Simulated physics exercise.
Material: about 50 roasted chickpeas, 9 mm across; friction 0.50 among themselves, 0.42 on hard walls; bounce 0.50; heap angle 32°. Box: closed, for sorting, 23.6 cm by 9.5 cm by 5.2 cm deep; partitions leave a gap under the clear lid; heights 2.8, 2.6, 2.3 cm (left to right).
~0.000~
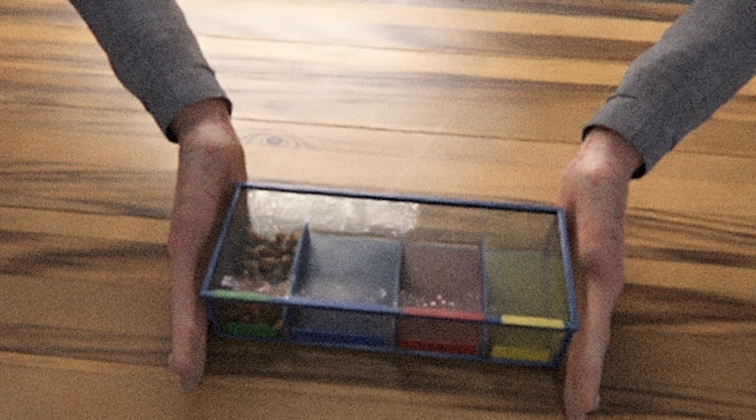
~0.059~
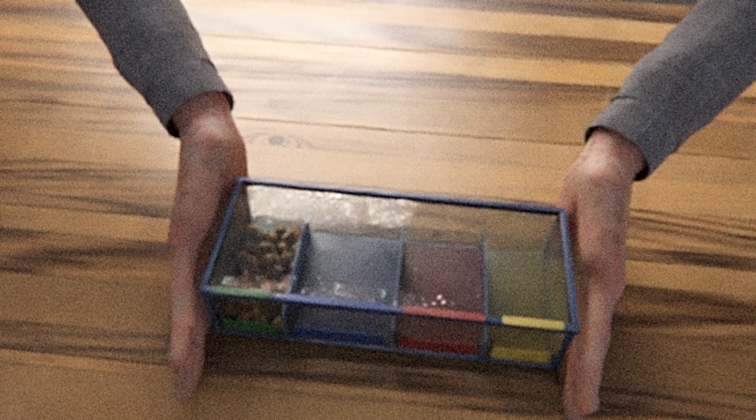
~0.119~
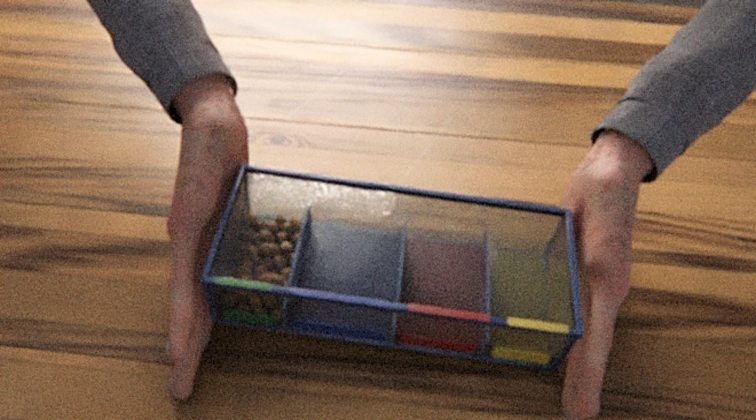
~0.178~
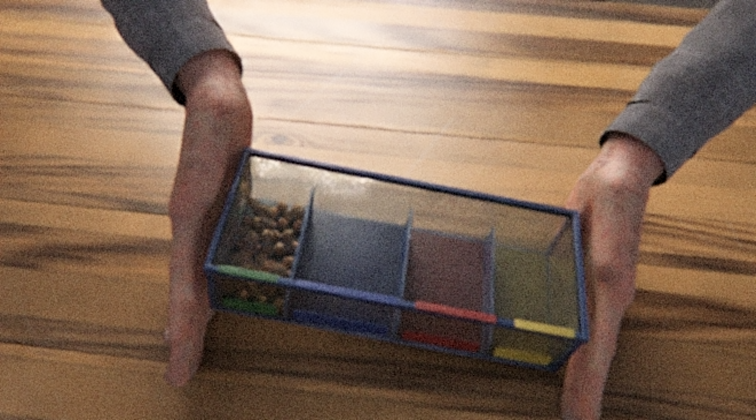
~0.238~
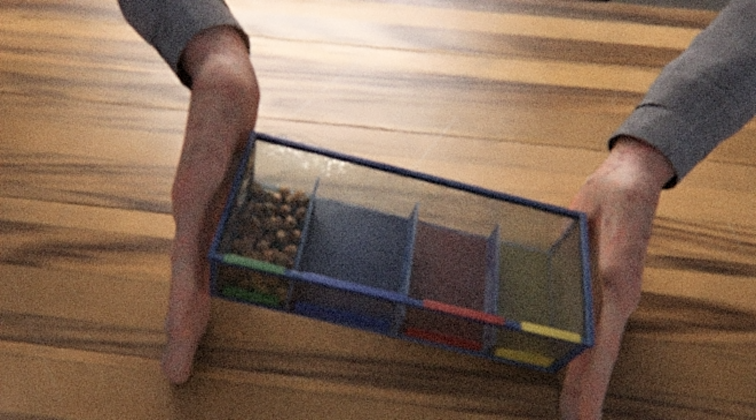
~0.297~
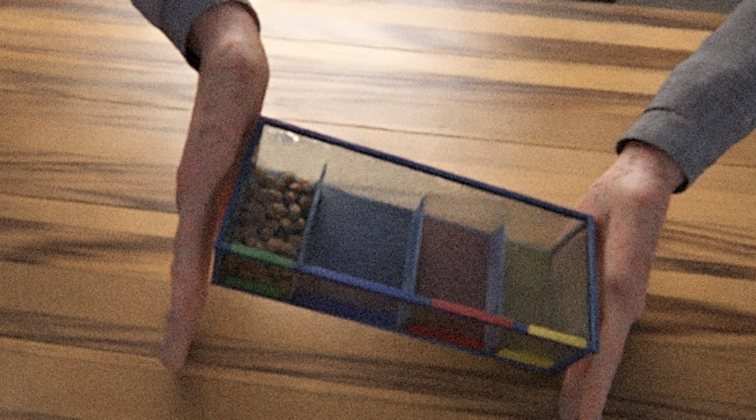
Two hands held a clear, divided box of small brown balls above a wooden table, then tilted it gradually, raising the left side while the balls stayed in the green-marked section at the left.
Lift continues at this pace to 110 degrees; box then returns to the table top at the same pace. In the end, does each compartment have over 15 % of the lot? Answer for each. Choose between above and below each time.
Red: Below, blue: Below, green: Below, yellow: Above.
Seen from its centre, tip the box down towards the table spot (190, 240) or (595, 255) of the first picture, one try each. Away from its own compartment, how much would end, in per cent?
That would be close to 0 per cent and then close to 100 per cent.
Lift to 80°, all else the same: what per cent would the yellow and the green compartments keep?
In that case yellow 0, green 75.
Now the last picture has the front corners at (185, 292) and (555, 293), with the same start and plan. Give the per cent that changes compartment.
It would be near 0 per cent.
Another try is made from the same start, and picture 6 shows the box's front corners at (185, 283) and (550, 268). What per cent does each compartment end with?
Each compartment ends like this: Red 0 per cent, blue 0 per cent, green 100 per cent, yellow 0 per cent.
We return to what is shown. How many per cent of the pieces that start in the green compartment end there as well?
Something like 0 in a hundred.
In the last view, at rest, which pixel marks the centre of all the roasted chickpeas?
Roughly pixel (523, 346).
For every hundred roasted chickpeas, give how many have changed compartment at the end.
About 100 per cent.
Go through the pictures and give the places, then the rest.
In the first frame, box tilt 0 degrees, front corners at (207, 293) and (571, 325); green 100 %.
In the second frame, box tilt 1 degrees, front corners at (207, 289) and (572, 327).
In the third frame, box tilt 4 degrees, front corners at (208, 279) and (576, 331), lowest corner right front.
In the fourth frame, box tilt 9 degrees, front corners at (211, 267) and (581, 335), lowest corner right front.
In the fifth frame, box tilt 13 degrees, front corners at (215, 255) and (587, 340), lowest corner right front.
In the sixth frame, box tilt 18 degrees, front corners at (222, 244) and (591, 346), lowest corner right front; green 100 %. The box's pace is about 75 degrees a second.
Then, at 1.61 s, tilt 110 degrees; red 10 %, blue 35 %, green 55 %.
After 2.48 s, tilt 50 degrees; red 10 %, yellow 90 %.
Then, at 3.36 s, tilt 0 degrees; red 10 %, yellow 90 %.
In the end, at 4.2 s, red 10 %, blue 0 %, green 0 %, yellow 90 %.
